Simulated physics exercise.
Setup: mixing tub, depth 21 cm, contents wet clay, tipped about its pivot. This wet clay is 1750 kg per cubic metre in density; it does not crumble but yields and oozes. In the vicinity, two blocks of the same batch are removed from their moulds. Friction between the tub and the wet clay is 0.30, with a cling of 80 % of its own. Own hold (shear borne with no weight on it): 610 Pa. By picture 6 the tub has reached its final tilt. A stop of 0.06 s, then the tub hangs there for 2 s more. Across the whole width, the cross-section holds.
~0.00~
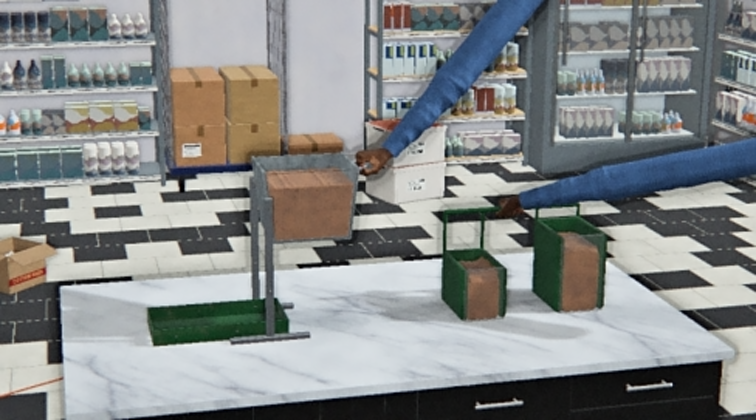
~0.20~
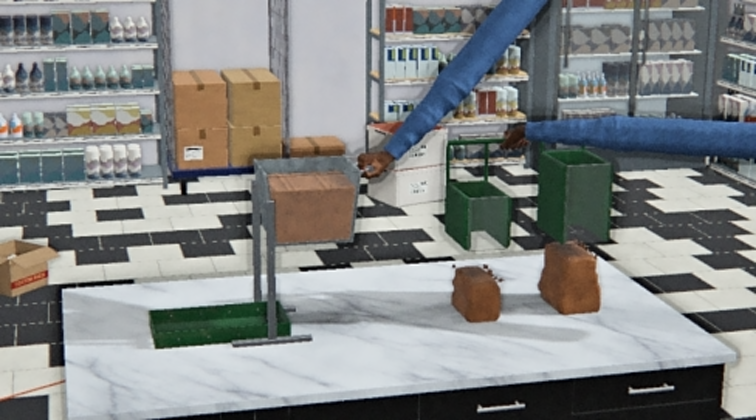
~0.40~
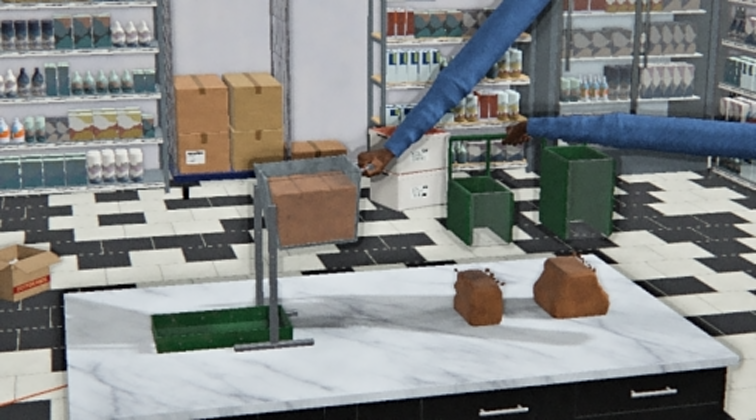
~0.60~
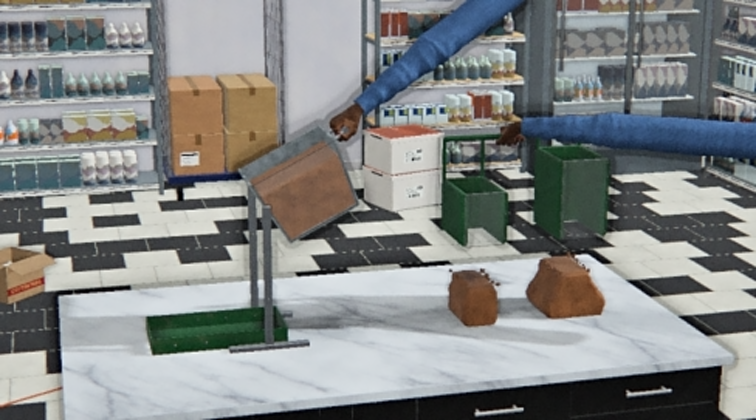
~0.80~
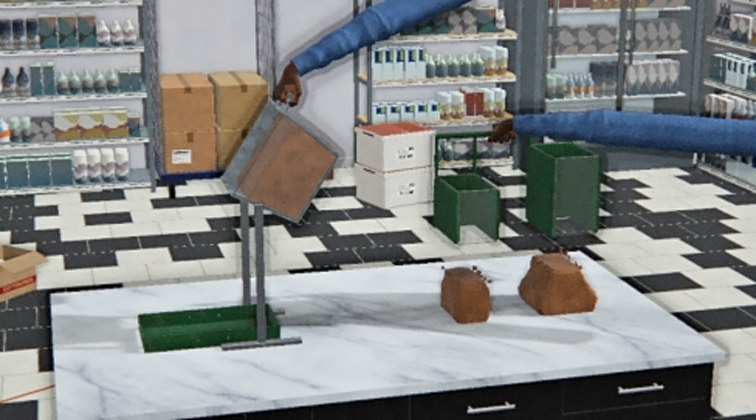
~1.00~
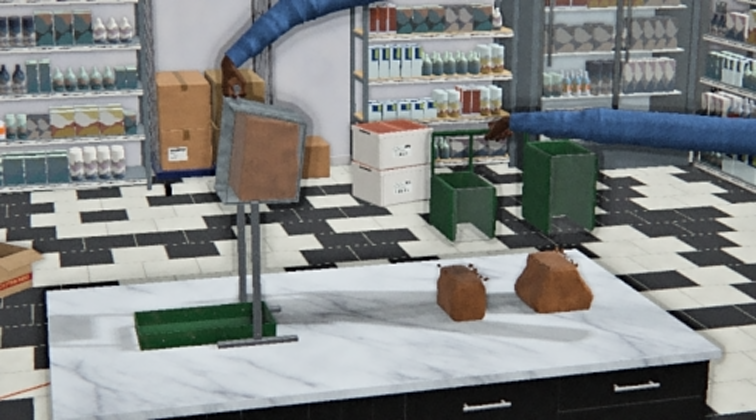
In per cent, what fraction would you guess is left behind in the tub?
My guess is 63 per cent.
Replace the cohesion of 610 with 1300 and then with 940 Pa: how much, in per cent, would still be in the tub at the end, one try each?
100 %, then 100 %.
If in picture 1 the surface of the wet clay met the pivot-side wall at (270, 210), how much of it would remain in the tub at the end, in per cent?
Roughly 100 per cent would still be in the tub at the end.
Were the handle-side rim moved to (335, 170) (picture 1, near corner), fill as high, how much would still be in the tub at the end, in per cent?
About 100 % stays in the tub.
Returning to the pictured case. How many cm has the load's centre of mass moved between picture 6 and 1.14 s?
4 cm.
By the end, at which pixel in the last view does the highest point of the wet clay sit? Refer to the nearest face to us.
Roughly at pixel (282, 156).
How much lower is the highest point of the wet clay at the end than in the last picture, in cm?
About 11 cm.
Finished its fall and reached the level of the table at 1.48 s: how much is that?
By then close to 0 % is down.
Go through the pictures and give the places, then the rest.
Handle-side rim at (356, 169), tilt 0 degrees; highest point of the wet clay at (348, 184); test blocks 13 cm, 21 cm high (left to right), in the first picture.
Handle-side rim at (358, 171), tilt 0 degrees; highest point of the wet clay at (349, 187); test blocks 13 cm, 19 cm high (left to right), in the second picture.
Handle-side rim at (358, 171), tilt 3 degrees; highest point of the wet clay at (352, 187); test blocks 13 cm, 15 cm high (left to right), in the third picture.
Handle-side rim at (333, 140), tilt 26 degrees; highest point of the wet clay at (338, 157); test blocks 13 cm, 15 cm high (left to right), in the fourth picture.
Handle-side rim at (282, 114), tilt 57 degrees; highest point of the wet clay at (297, 127); test blocks 13 cm, 15 cm high (left to right), in the fifth picture.
Handle-side rim at (235, 111), tilt 82 degrees; highest point of the wet clay at (246, 119); test blocks 13 cm, 15 cm high (left to right), in the sixth picture.
By 1.14 s, the tub is at 82 degrees and holds 100 %.
By 1.31 s, the tub is at 82 degrees and holds 77 %.
By 1.48 s, the tub is at 82 degrees and holds 64 %.
By 1.65 s, the tub is at 82 degrees and holds 63 %.
By 3.00 s, at the end, the tub is at 82 degrees and holds 63 %.
